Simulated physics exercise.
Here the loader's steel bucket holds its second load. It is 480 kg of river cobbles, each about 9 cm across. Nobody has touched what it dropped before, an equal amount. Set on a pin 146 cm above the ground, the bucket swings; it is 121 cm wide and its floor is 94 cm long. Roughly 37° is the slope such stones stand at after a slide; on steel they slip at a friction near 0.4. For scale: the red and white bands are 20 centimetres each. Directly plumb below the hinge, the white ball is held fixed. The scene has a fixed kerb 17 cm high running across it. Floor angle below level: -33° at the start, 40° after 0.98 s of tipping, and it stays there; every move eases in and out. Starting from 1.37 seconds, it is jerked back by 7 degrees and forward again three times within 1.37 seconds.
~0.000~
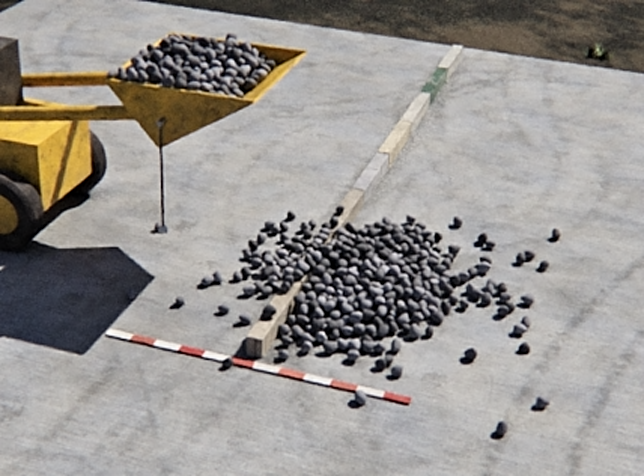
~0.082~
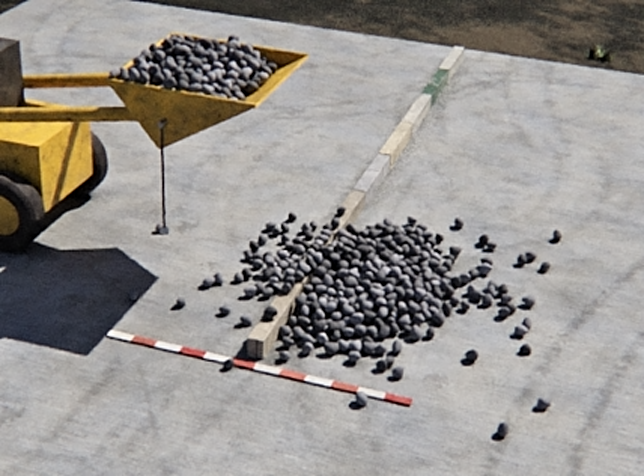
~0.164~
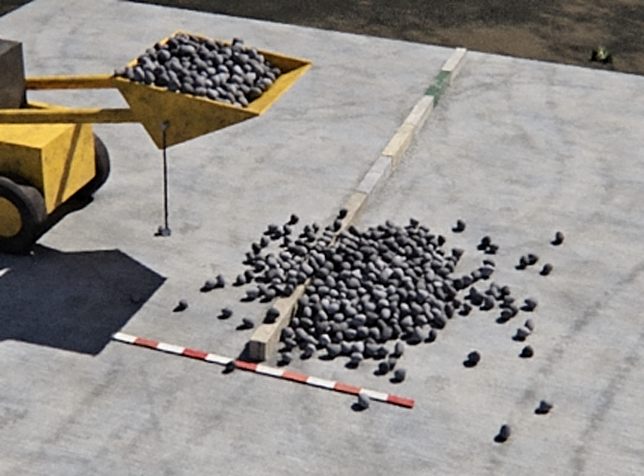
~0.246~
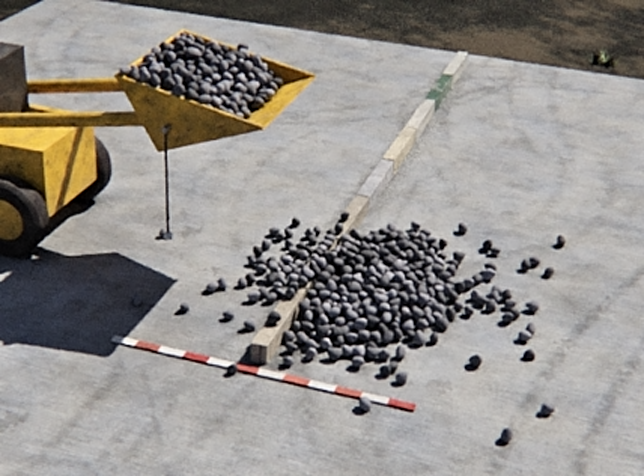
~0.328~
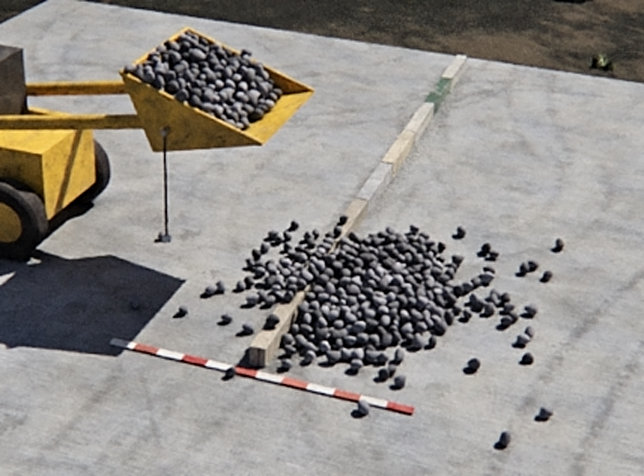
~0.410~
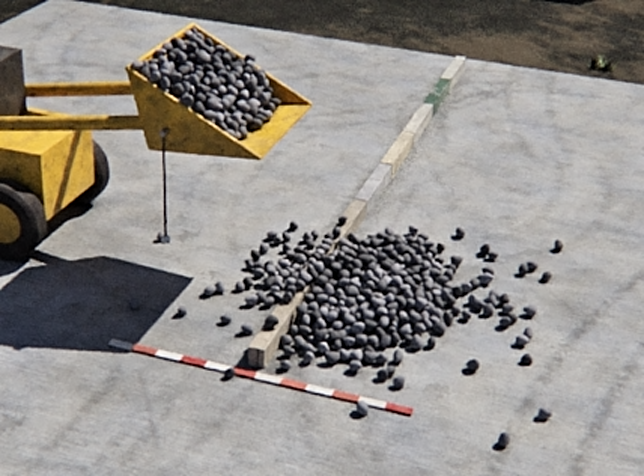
The yellow loader's bucket, full of dark, rounded stones, tilted slowly forward, its right-hand lip dipping while the stones stayed inside, and the heap spread over the kerb below lay still.
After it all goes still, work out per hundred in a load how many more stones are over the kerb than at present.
Around 40 stones per hundred.
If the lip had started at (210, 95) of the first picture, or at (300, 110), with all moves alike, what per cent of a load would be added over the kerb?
5 % and 90 %.
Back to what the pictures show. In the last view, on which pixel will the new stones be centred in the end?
The centre sits about (301, 266).
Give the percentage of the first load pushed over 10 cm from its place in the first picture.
About 10 per cent.
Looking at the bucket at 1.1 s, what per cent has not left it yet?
Roughly 60 per cent remains inside.
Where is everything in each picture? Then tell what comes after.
In the first frame, the bucket is at -33°, its lip at (254, 102); the top of the load is at (189, 48). The earlier load is highest near (332, 253), 24 cm above ground level, 15 % on this side of the kerb, 85 % over the kerb.
The second frame shows lip at (256, 106), floor tilted -32°, highest stones at (191, 49); the stones move at 0.2 m/s on average.
The third frame shows lip at (260, 115), floor tilted -28°, highest stones at (188, 49); the stones move at 0.3 m/s on average.
In the fourth frame, the bucket is at -22°, its lip at (263, 128); the top of the load is at (185, 48); the stones move at 0.4 m/s on average.
The fifth frame shows lip at (263, 144), floor tilted -14°, highest stones at (185, 45); the stones move at 0.5 m/s on average.
In the sixth frame, the bucket is at -5°, its lip at (260, 159); the top of the load is at (188, 42); the stones move at 0.5 m/s on average.
After 0.7 s the floor is at 29°; in per cent of one load, 100 in the bucket, 15 on this side of the kerb, 85 over the kerb; the foremost stones are at (534, 334).
After 1.1 s the floor is at 40°; in per cent of one load, 60 in the bucket, 54 on this side of the kerb, 85 over the kerb; the foremost stones are at (534, 334).
After 3.2 s the floor is at 40°; in per cent of one load, 0 in the bucket, 75 on this side of the kerb, 125 over the kerb; the foremost stones are at (534, 334).
After 5.9 s the floor is at 40°; in per cent of one load, 0 in the bucket, 75 on this side of the kerb, 125 over the kerb; the foremost stones are at (534, 334). Net gain over the kerb, 40.
